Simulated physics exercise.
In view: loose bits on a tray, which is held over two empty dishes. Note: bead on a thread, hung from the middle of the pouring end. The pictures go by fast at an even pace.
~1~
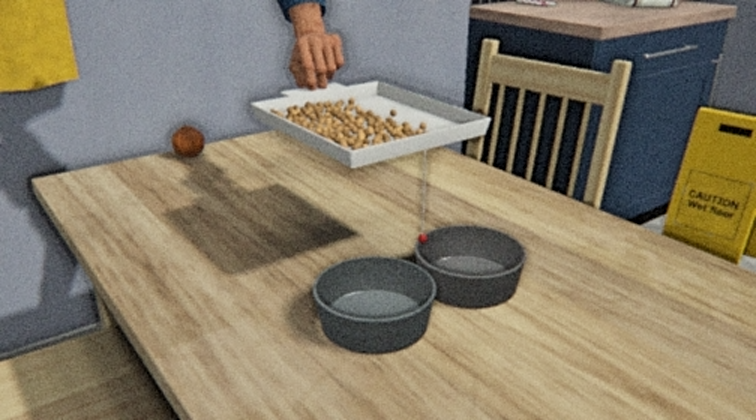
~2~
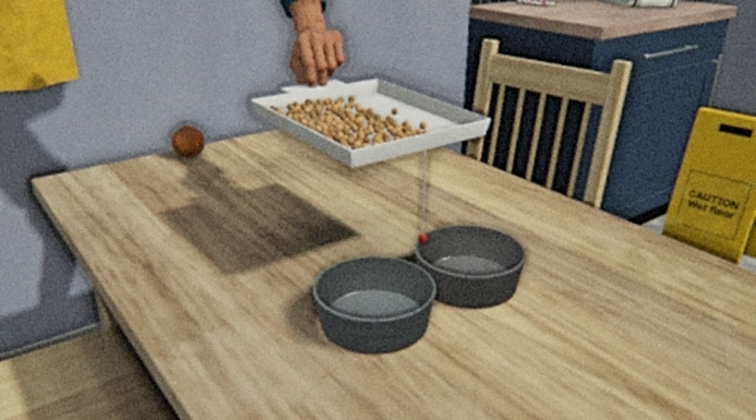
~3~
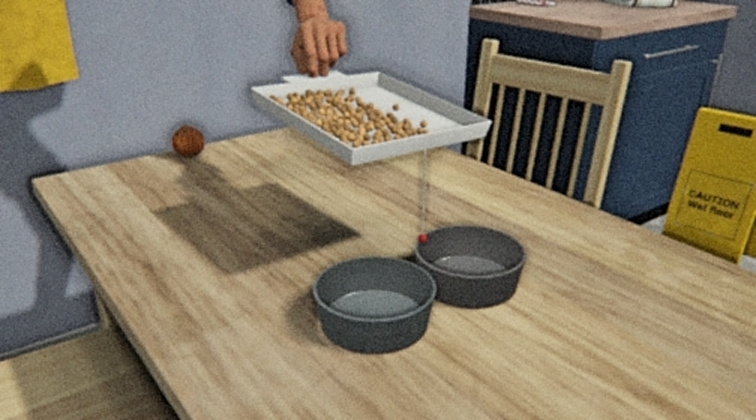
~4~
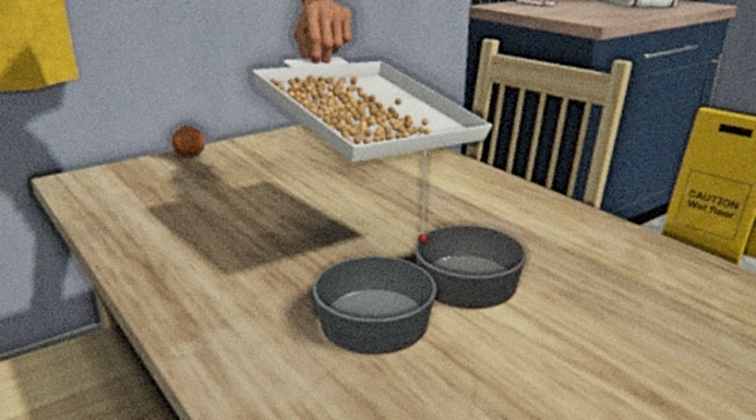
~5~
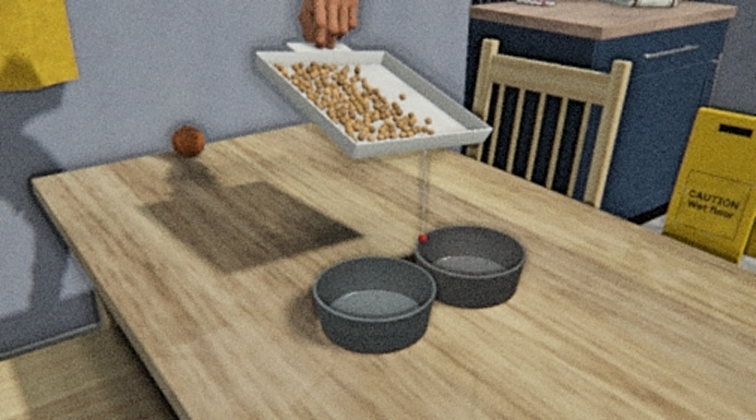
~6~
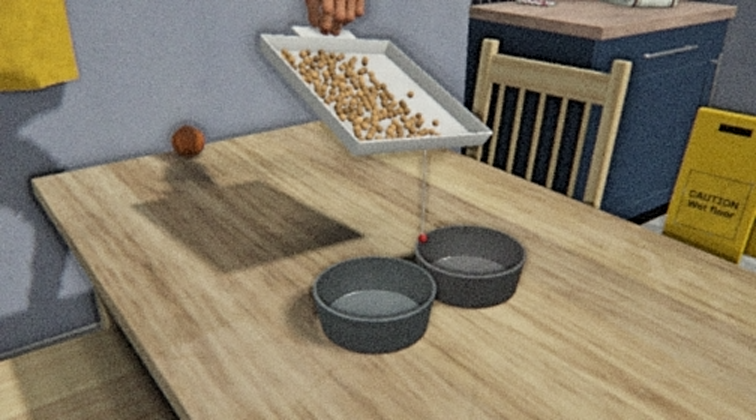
A hand grips the back edge of a white tray of round wooden beads above a pale wooden table, seen from slightly above by a still camera. Two dark grey dishes sit below, near a red bead on a thread, with a brown ball, chair and yellow caution sign beyond. The hand raises the tray's back edge, steepening its slant, and the beads shift slightly across it.
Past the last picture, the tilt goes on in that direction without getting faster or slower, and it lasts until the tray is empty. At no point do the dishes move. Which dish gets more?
The right one.
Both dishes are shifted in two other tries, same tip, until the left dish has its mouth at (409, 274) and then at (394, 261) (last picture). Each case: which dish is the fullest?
Case one: The dish at right. Case two: The dish at right.
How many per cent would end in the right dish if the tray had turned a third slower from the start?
Roughly 90 percent.
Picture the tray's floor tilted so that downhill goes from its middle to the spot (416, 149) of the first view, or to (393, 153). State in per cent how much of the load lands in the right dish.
Respectively 40 % and 0 %.
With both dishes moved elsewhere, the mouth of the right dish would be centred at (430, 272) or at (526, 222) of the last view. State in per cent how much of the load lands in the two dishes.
In order: 0 per cent and 70 per cent.
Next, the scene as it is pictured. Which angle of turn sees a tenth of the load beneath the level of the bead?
Reading: Some 70°.
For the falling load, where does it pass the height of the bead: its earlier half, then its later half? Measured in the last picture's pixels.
The opening part goes through (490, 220); what follows goes through (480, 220).
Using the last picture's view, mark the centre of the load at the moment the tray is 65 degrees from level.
I'd put it at about (460, 138).
Just after the last frame, tray tipped steeply; the larger part on the tray; just a few in the right dish; just a few outside both; roughly a quarter in the air.
A moment on, tray tipped past a quarter turn; roughly a quarter on the tray; roughly half in the right dish; roughly a quarter outside both; roughly a quarter in the air.
Further on, tray tipped past a quarter turn; the larger part in the right dish; roughly a quarter outside both.
When it is over, tray tipped past a quarter turn; not one in the left dish; the larger part in the right dish; roughly a quarter outside both.
